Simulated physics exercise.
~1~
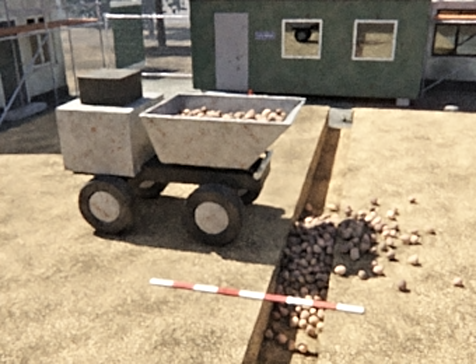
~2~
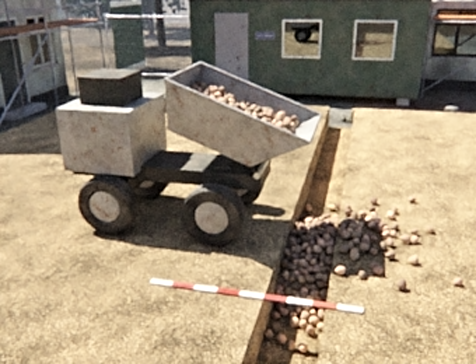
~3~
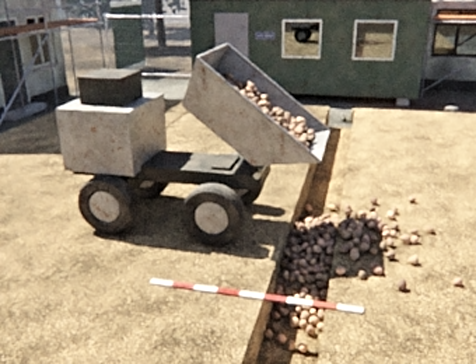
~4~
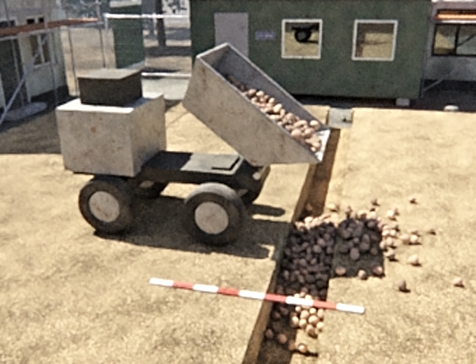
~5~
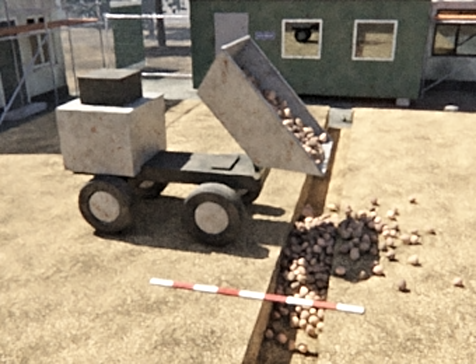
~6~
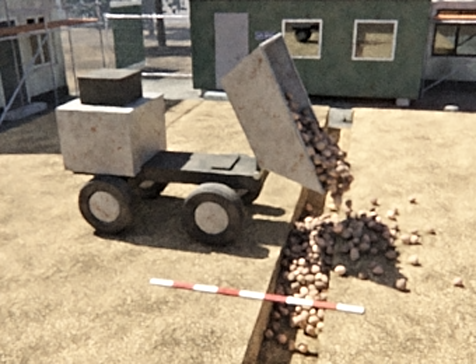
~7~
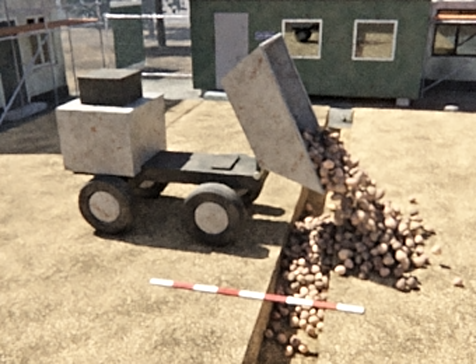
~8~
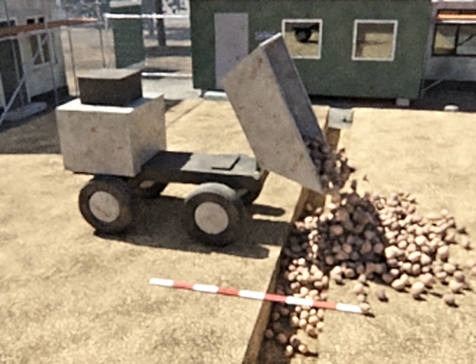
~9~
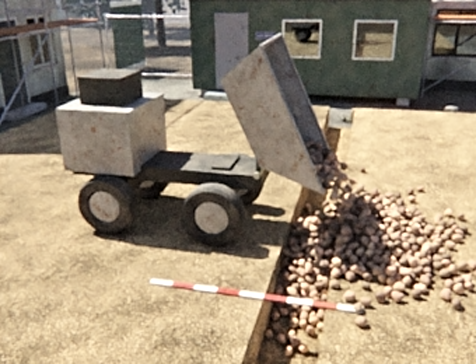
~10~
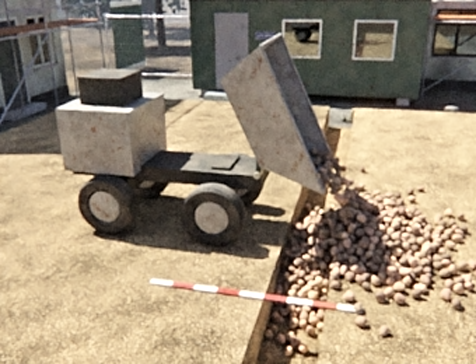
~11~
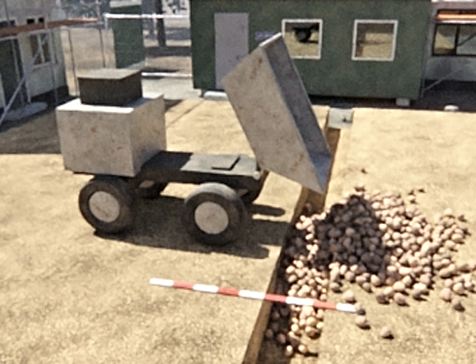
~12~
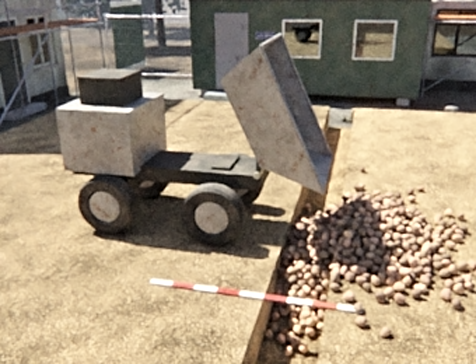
A small dumper with a pale grey skip full of brownish cobbles stands at the left on sandy ground, seen from the side and slightly above, facing a narrow trench. Earlier cobbles lie in and beyond the trench, a red and white striped staff rests in front, and a green building stands behind. The skip tips up partway and pauses, its stones still inside. It then tilts steeply, and the cobbles pour over its lip. They spread rightwards across the trench in a broad heap, and the emptied skip stays raised and still.
